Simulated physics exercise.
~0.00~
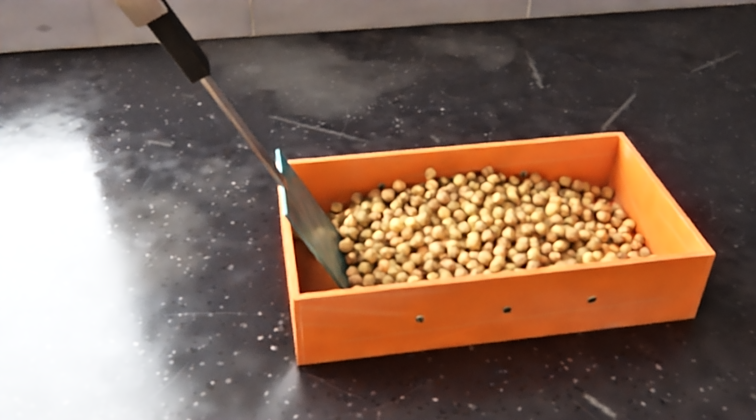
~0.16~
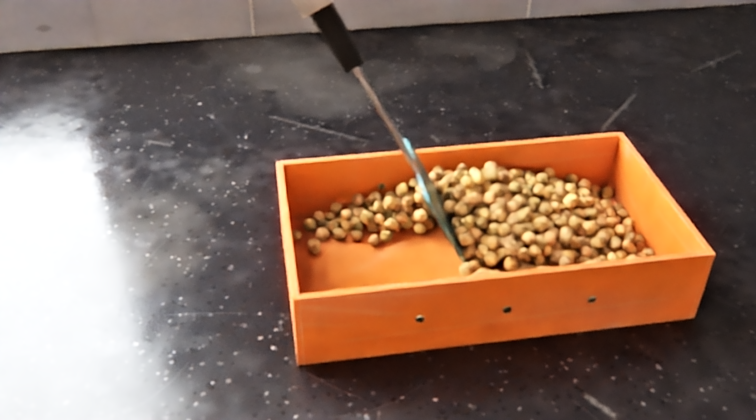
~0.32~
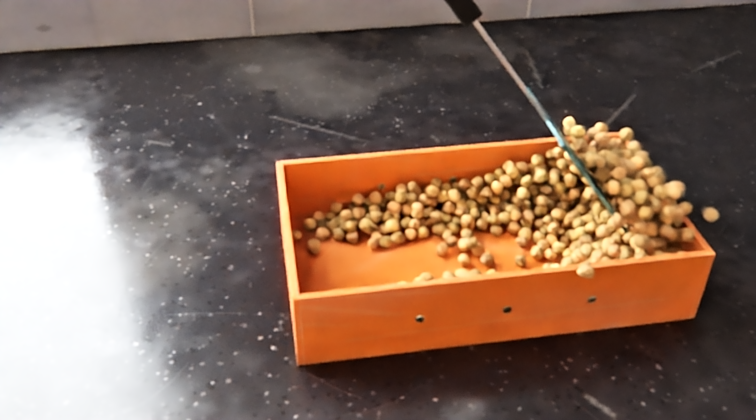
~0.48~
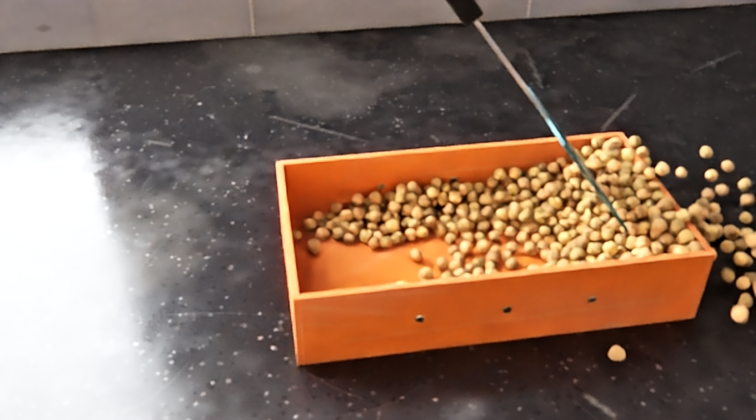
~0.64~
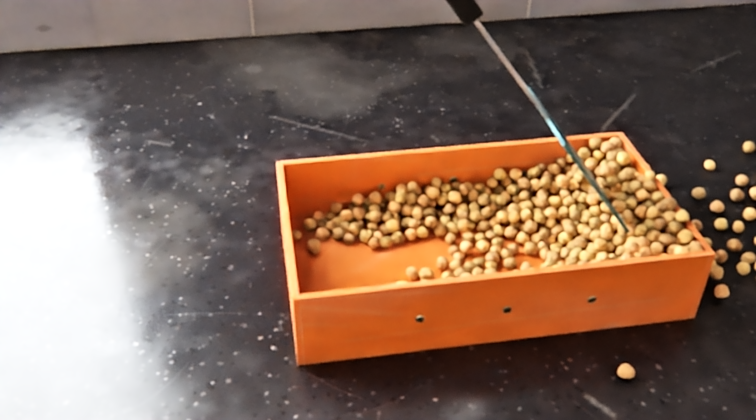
A spatula with a black handle stands in the left end of an orange tray full of dried chickpeas, on a dark speckled table top seen from above and in front by a still camera. It pushes to the right through the chickpeas, heaping them ahead of its blade and baring part of the tray's floor. Near the right end the blade tilts and the heap surges up over the rim. Chickpeas spill onto the table at the right, and one lands in front. The spatula stops, with most chickpeas still in the unmoved tray and the spilled ones lying beside it.
